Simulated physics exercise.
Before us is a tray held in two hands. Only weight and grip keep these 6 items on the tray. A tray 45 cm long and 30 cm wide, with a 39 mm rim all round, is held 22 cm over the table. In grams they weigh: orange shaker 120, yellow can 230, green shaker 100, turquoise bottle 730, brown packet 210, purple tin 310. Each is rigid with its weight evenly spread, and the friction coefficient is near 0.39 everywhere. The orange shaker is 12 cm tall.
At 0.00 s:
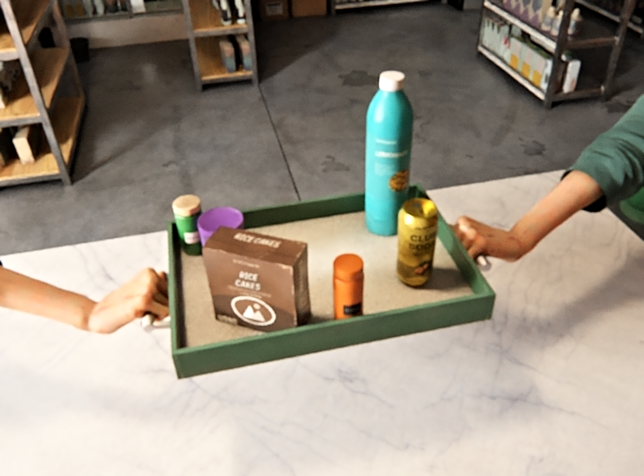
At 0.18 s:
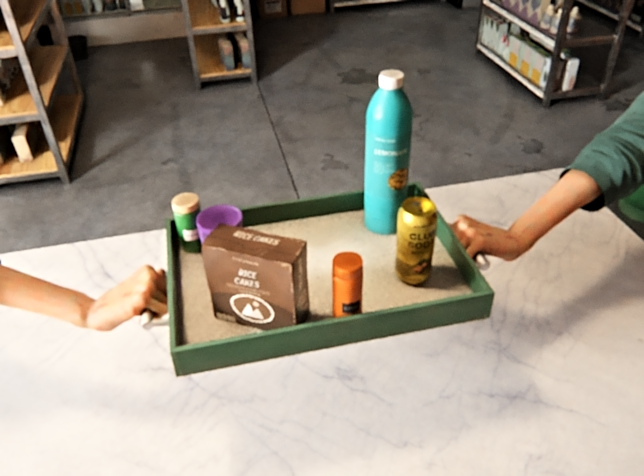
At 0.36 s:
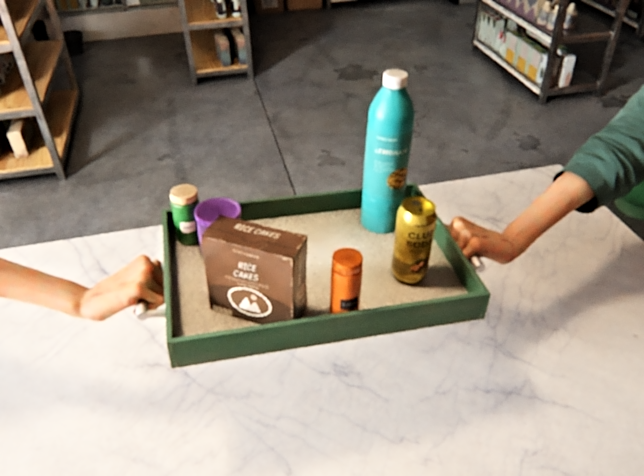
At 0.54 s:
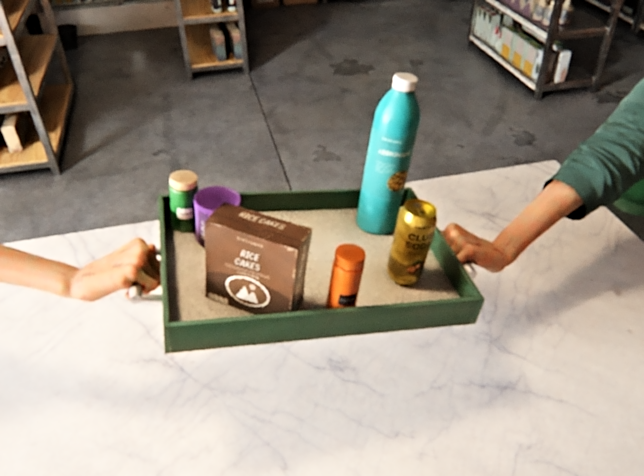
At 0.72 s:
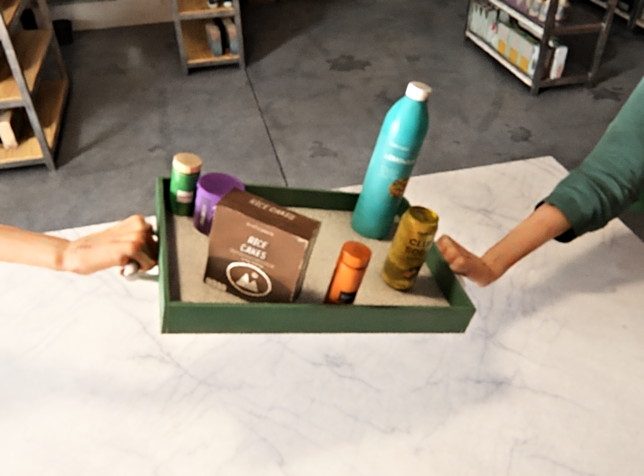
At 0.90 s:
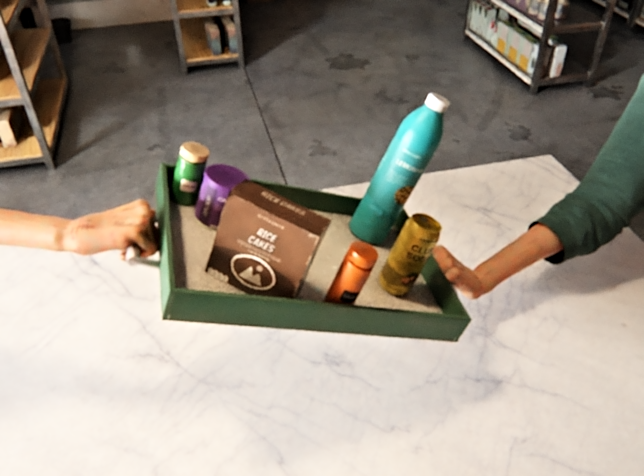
A green tray of groceries held by two hands tilts steadily, its right edge lowering.
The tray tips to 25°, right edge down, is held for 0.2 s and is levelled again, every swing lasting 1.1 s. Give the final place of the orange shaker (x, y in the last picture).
The orange shaker comes to rest near (429, 280).
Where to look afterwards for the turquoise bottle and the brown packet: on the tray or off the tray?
The turquoise bottle ends off the tray; the brown packet is still on the tray.
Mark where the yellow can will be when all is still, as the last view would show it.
Near (431, 224).
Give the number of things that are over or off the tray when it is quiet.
3 of them.
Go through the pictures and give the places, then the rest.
Tray level; orange shaker (349, 294); yellow can (417, 244), in the first frame.
Tray level; turquoise bottle (388, 155); brown packet (258, 281), in the second frame.
Tray tilted 3°, right edge down; yellow can (413, 242), in the third frame.
Tray tilted 8°, right edge down; green shaker (184, 202); turquoise bottle (389, 156), in the fourth frame.
Tray tilted 15°, right edge down; brown packet (260, 253); purple tin (218, 206), in the fifth frame.
Tray tilted 21°, right edge down; orange shaker (349, 281); yellow can (409, 255), in the sixth frame.
After 1.30 s, tray tilted 25°, right edge down; turquoise bottle now off the tray; orange shaker on its side near (407, 310); brown packet slid 5 cm.
After 1.70 s, tray tilted 21°, right edge down; orange shaker on its side near (424, 309); green shaker tipped 25° from how it sat; purple tin slid 19 cm.
At rest (3.0 s), off the tray, turquoise bottle; tipped over on the tray, orange shaker and green shaker; not toppled but over 5 cm from the start, brown packet and purple tin; the last one in place, give or take 5 cm. In the last view, orange shaker near (429, 279).
